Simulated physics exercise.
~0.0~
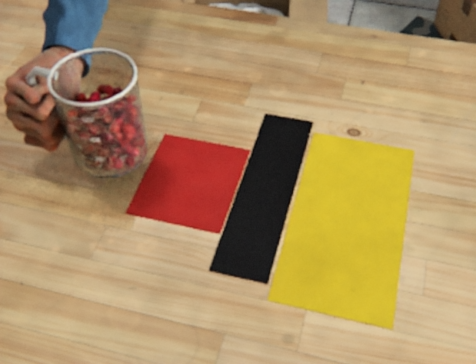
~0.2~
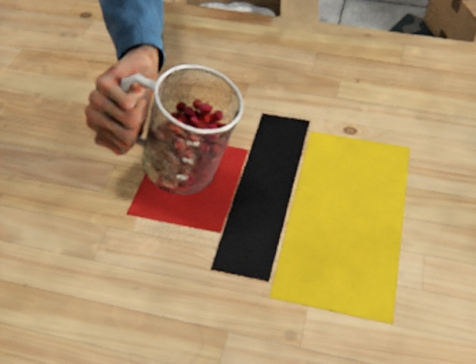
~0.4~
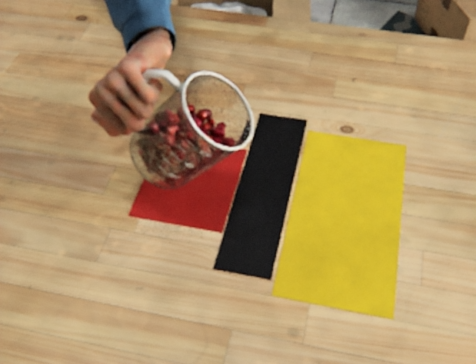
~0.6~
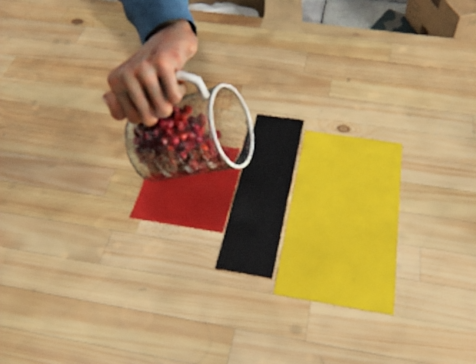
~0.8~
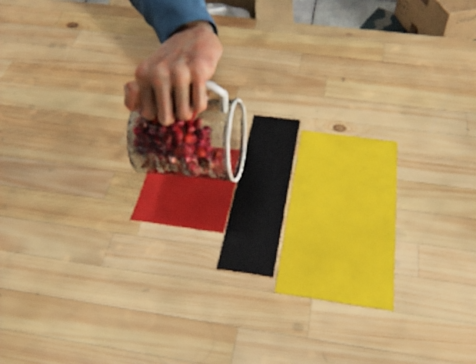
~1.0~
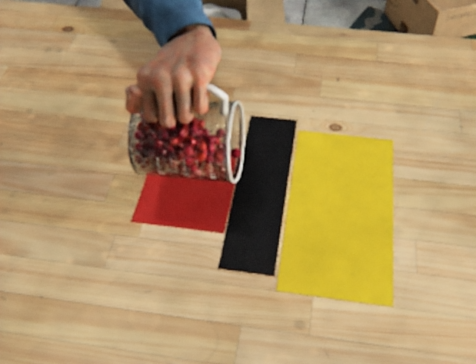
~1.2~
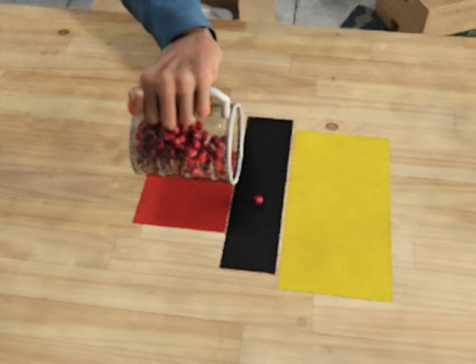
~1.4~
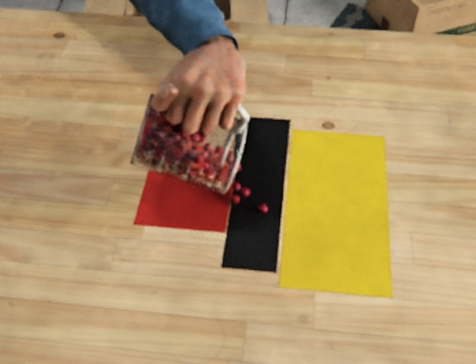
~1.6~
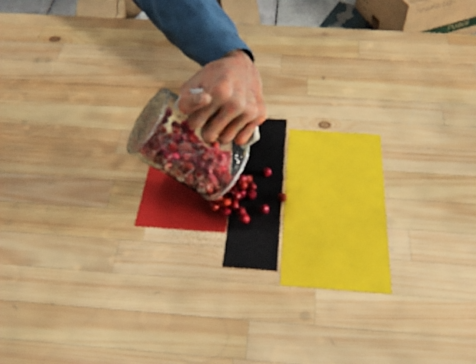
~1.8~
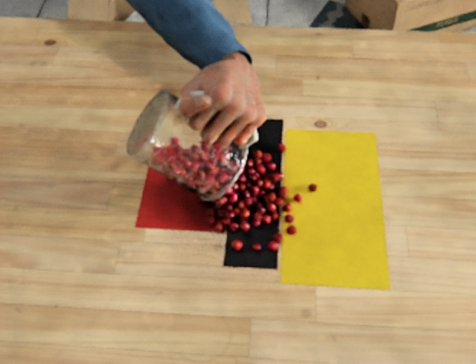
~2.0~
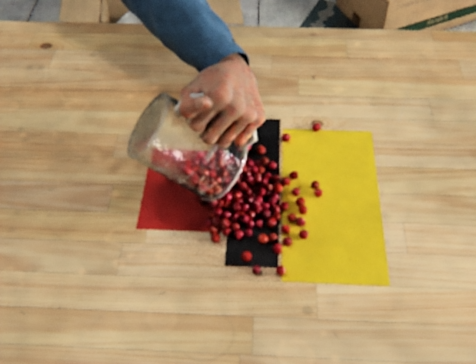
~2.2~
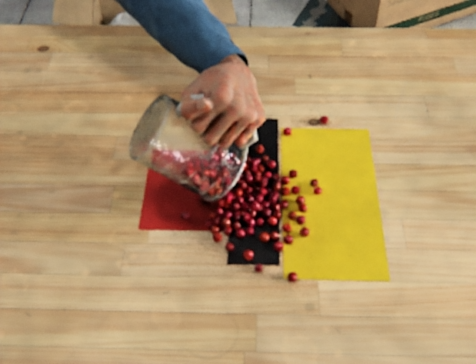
At first, a hand holds a clear jug of small red cranberries upright at the left of a wooden table, near flat red, black and yellow mats. The hand carries the jug right, over the red mat, and tips it onto its side with its mouth toward the black mat. It stays nearly level briefly before one berry drops onto the black mat. The hand then tips the jug further, and the berries spill out in a rush. They end heaped mostly across the black mat and the red mat's edge, with some scattered on the yellow, a few on bare wood, and some still inside the tilted jug.
